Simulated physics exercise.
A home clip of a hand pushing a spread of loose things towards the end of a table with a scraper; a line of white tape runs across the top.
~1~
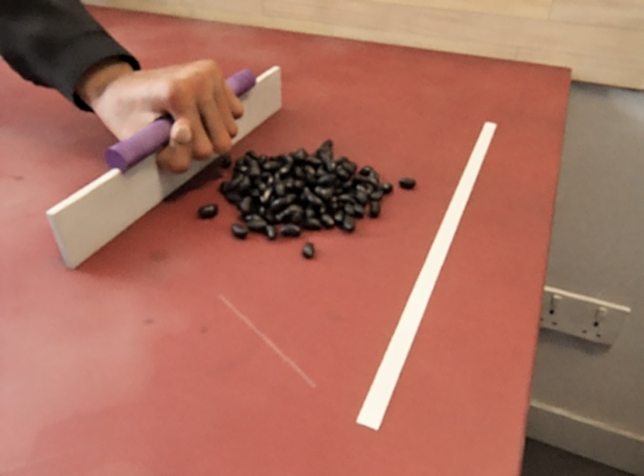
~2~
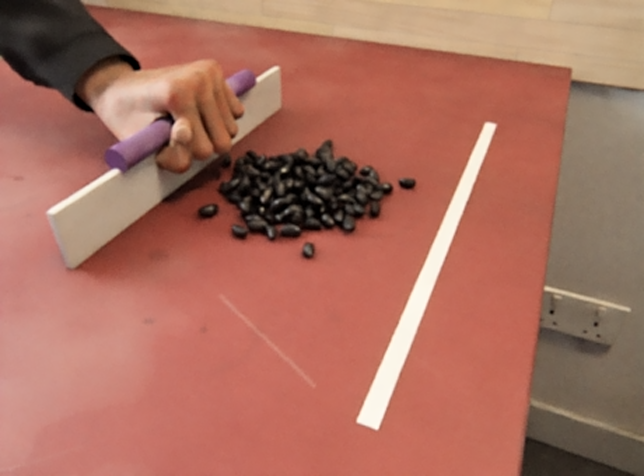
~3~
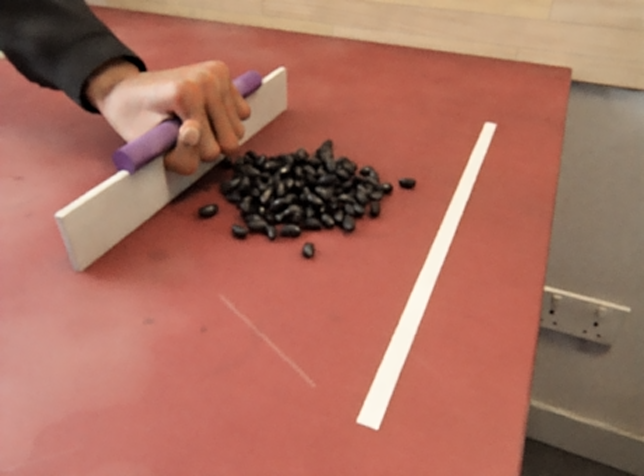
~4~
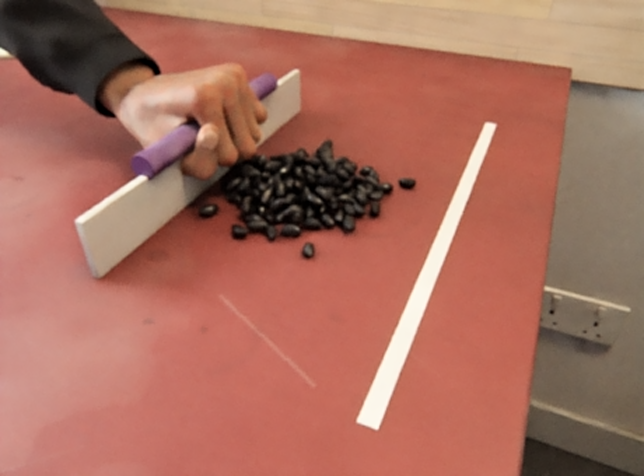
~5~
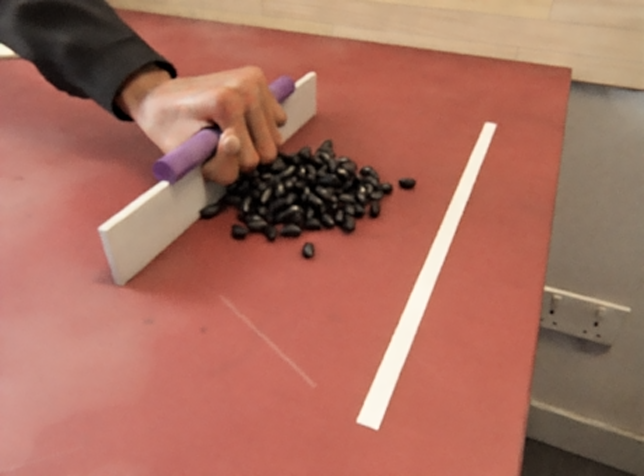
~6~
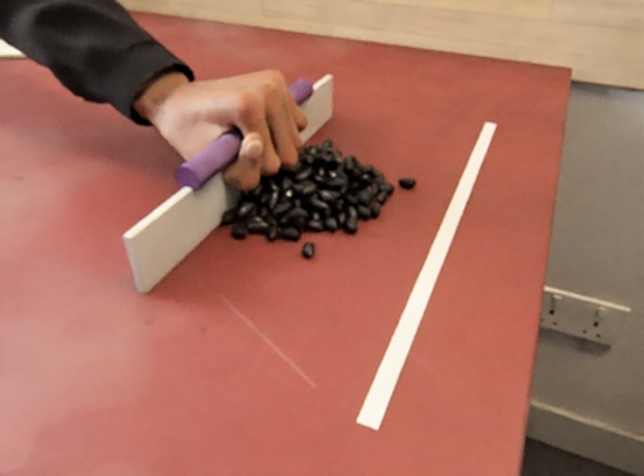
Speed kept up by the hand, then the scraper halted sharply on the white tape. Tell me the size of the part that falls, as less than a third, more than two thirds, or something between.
Lower than a third.
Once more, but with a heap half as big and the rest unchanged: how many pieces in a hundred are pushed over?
About 0 in a hundred.
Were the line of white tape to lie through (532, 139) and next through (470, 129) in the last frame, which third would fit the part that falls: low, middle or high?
Over two thirds; less than a third.
Shortly afterwards, scraper still moving, near (359, 155); heap all on the table, its front near (458, 240).
Next, scraper stopped at the white tape; heap a little over the edge.
Some moments later, scraper stopped at the white tape; heap near a quarter over the edge.
In the end, scraper stopped at the white tape; heap near a quarter over the edge.
